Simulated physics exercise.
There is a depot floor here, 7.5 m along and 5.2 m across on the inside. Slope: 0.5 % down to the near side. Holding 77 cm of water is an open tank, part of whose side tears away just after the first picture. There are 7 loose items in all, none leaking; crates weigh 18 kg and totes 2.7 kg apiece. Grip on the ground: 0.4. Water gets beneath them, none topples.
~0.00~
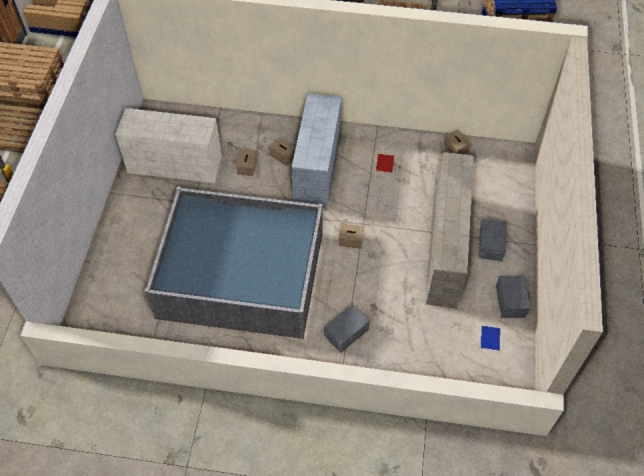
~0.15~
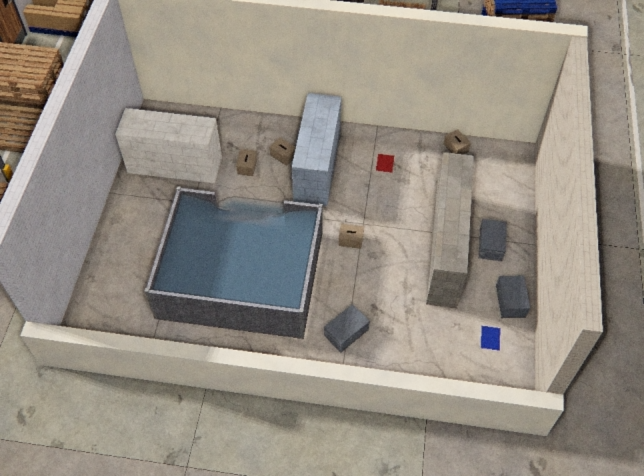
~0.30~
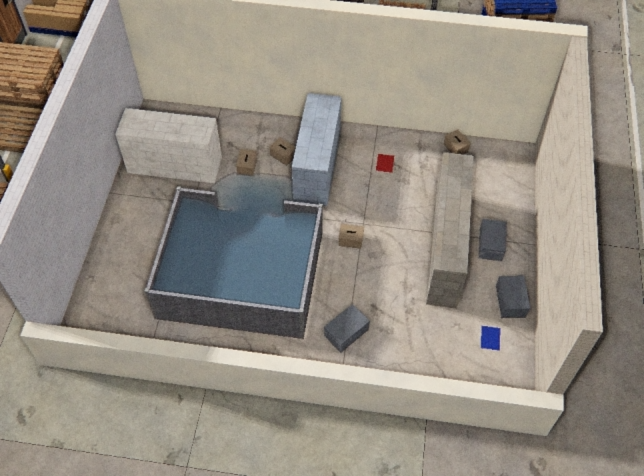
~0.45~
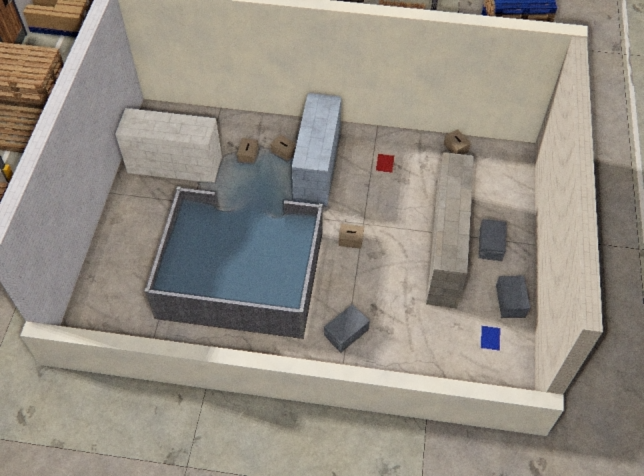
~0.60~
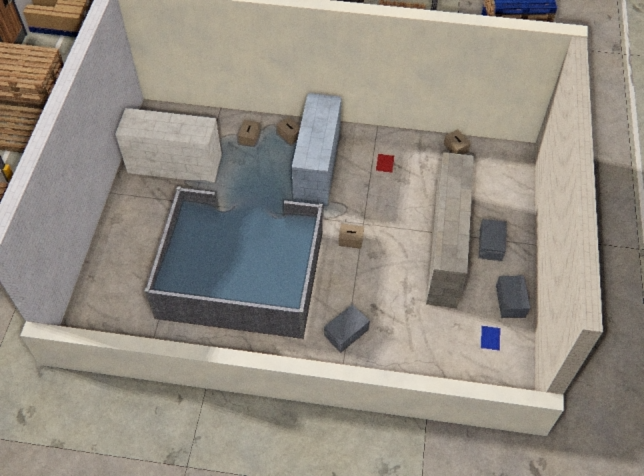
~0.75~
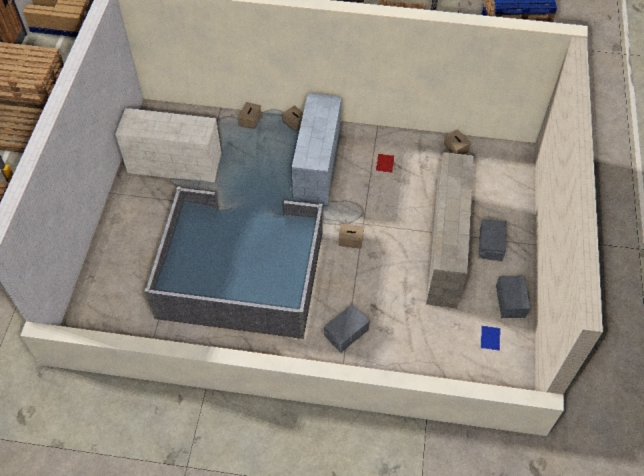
An open tank of water lost part of its back side, and water poured out across the floor between two blocks, pushing two small brown boxes back toward the far wall.
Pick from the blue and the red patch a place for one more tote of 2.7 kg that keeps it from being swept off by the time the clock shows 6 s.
The blue patch.
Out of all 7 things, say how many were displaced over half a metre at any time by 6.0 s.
4.
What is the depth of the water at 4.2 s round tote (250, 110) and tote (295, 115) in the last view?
Roughly 28 and 27 cm.
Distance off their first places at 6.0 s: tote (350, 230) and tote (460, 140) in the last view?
Respectively, 100 cm and 150 cm.
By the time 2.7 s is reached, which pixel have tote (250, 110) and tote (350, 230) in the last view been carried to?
First near (140, 109), second near (368, 269).
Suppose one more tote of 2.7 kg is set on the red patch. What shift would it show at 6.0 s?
About 300 cm.
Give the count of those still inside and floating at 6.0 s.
The number is 3.
After 1.2 s on blue it would be 0 cm off in 0 cm of water; on red it would be 0 cm off in 0 cm of water.
After 2.7 s on blue it would be 0 cm off in 0 cm of water; on red it would be 69 cm off in 2 cm of water.
After 4.2 s on blue it would be 0 cm off in 0 cm of water; on red it would be 173 cm off in 5 cm of water.
After 6.0 s on blue it would be 0 cm off in 1 cm of water; on red it would be 293 cm off in 3 cm of water.
